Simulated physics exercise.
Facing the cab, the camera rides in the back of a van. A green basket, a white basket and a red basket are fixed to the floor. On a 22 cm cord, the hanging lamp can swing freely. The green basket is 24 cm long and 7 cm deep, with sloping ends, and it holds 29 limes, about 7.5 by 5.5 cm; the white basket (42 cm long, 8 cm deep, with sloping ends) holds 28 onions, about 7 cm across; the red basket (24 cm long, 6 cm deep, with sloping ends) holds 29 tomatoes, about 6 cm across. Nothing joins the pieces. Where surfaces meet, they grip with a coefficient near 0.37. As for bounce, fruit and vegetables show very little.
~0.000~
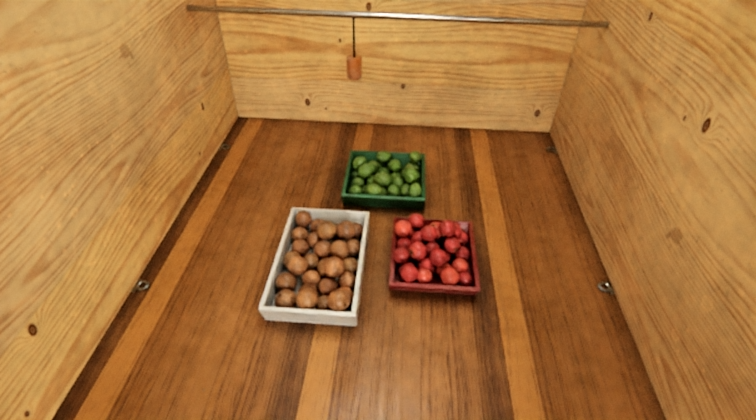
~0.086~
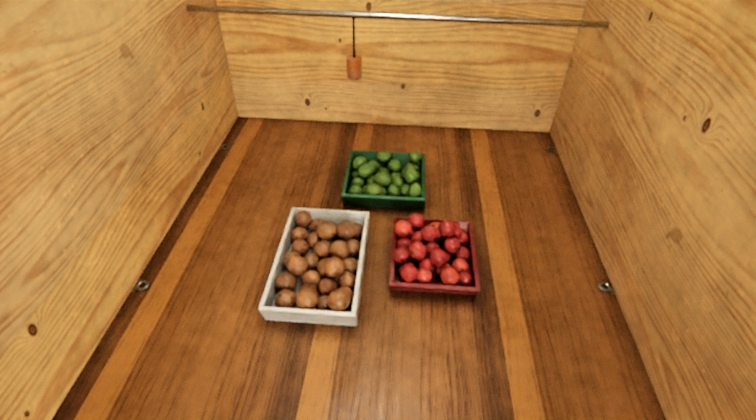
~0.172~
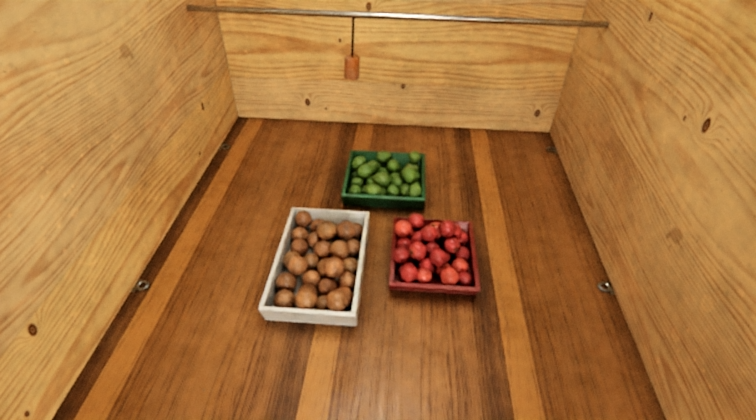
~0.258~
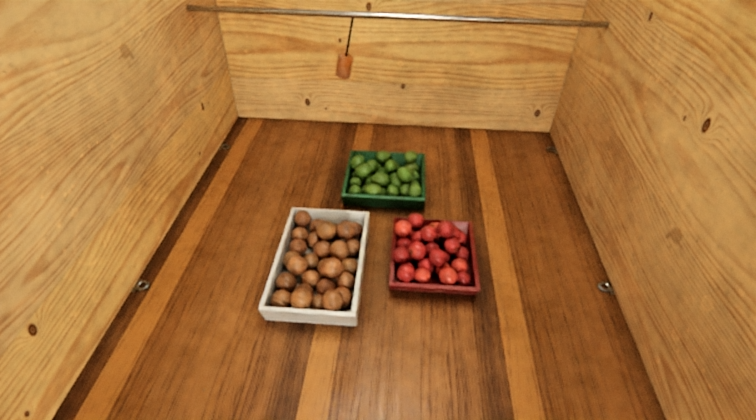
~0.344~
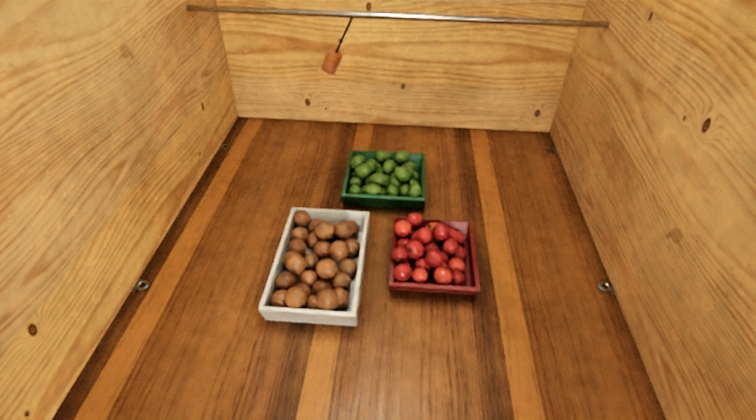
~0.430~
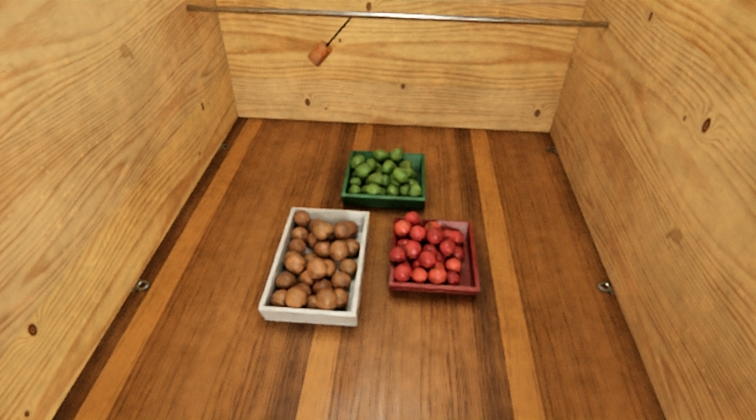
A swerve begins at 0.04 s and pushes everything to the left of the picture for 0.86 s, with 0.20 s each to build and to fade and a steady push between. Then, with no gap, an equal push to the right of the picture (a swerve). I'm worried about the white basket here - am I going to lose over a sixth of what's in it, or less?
Honestly, the spill misses the one-in-six mark.
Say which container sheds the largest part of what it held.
Answer: The red basket.
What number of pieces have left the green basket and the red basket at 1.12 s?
Roughly - green basket: 0; red basket: 5.
After 0.74 s, green basket 29 in, 0 out, white basket 28 in, 0 out and red basket 26 in, 3 out.
After 1.12 s, green basket 29 in, 0 out, white basket 28 in, 0 out and red basket 24 in, 5 out.
After 1.67 s, green basket 29 in, 0 out, white basket 27 in, 1 out and red basket 19 in, 10 out.
Final count (at 2.36 s), green basket 29 in, 0 out, white basket 26 in, 2 out and red basket 19 in, 10 out. Asked share, 2 of 28, 7 per cent.
